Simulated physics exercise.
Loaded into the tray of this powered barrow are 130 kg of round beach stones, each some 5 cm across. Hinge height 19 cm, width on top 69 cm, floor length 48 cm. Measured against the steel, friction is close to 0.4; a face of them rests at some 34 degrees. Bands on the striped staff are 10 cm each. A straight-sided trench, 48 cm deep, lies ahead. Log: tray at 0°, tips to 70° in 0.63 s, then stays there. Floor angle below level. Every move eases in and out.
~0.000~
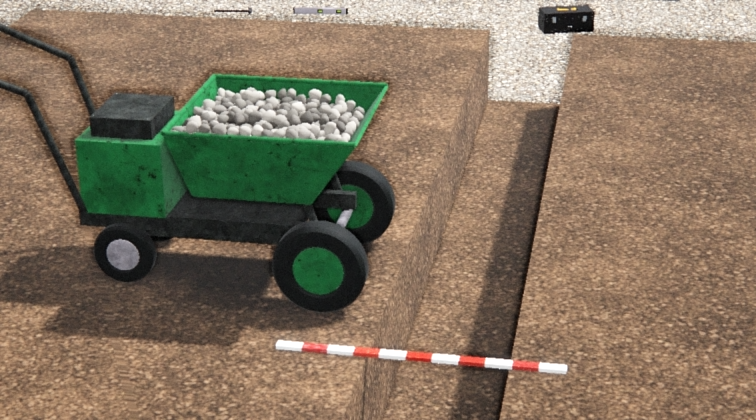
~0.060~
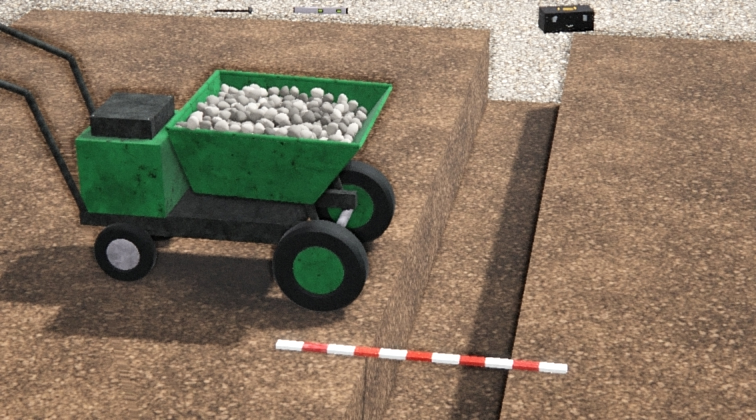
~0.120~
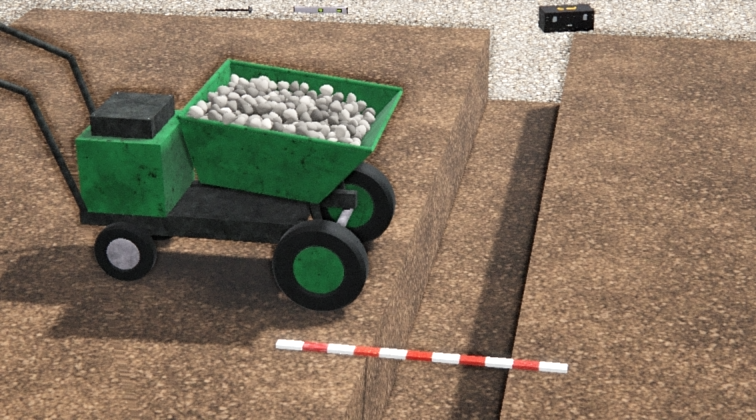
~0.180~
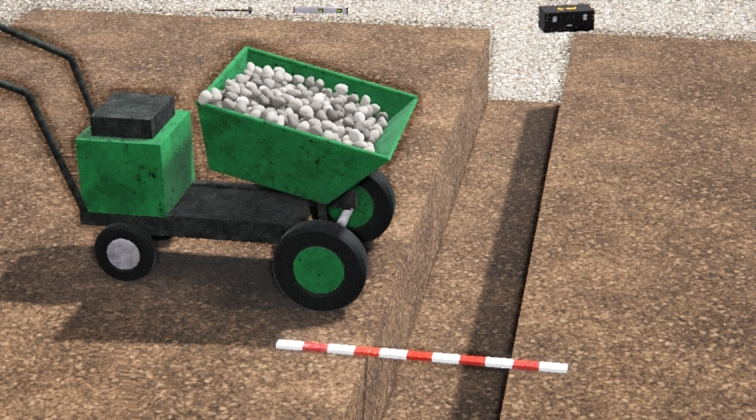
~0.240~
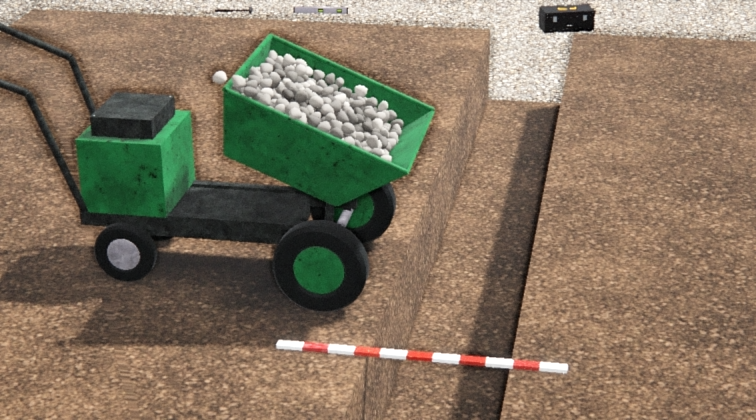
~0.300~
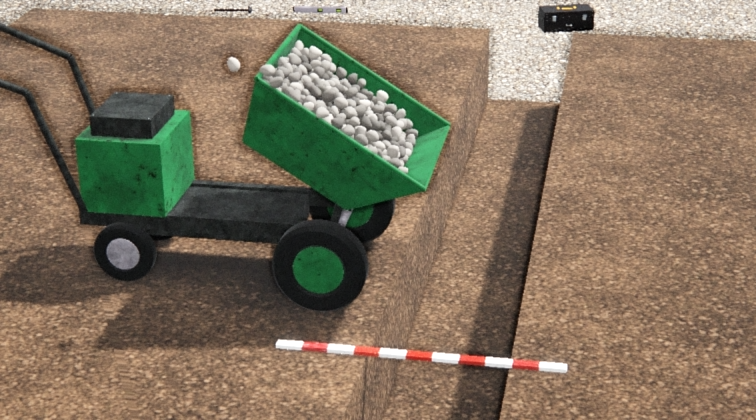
In this clip, a green powered barrow loaded with rounded grey stones stands beside a straight trench, and its tray tilts steadily steeper toward the right, its rear rising, while one stone comes off over the raised rear edge.
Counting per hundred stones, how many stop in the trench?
Some 44.
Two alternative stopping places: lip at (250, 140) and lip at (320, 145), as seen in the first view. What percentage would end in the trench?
It comes to about 100 and 75 in a hundred.
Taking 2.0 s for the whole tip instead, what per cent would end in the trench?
Near 70 per cent.
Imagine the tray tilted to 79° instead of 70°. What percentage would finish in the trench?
About 45 per cent would end up in the trench.
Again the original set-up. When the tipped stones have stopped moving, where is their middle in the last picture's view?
Roughly at pixel (550, 284).
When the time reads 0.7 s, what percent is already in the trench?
About 20 per cent by then.
After 0.5 s the floor is at 59°; 100 % in the tray; the foremost stones are at (451, 201).
After 0.7 s the floor is at 70°; 62 % in the tray, 19 % in the trench, 20 % past the trench; the foremost stones are at (566, 292).
After 1.1 s the floor is at 70°; 16 % in the tray, 28 % in the trench, 56 % past the trench; the foremost stones are past the picture's edge.
After 3.0 s the floor is at 70°; 0 % in the tray, 44 % in the trench, 56 % past the trench; the foremost stones are past the picture's edge.
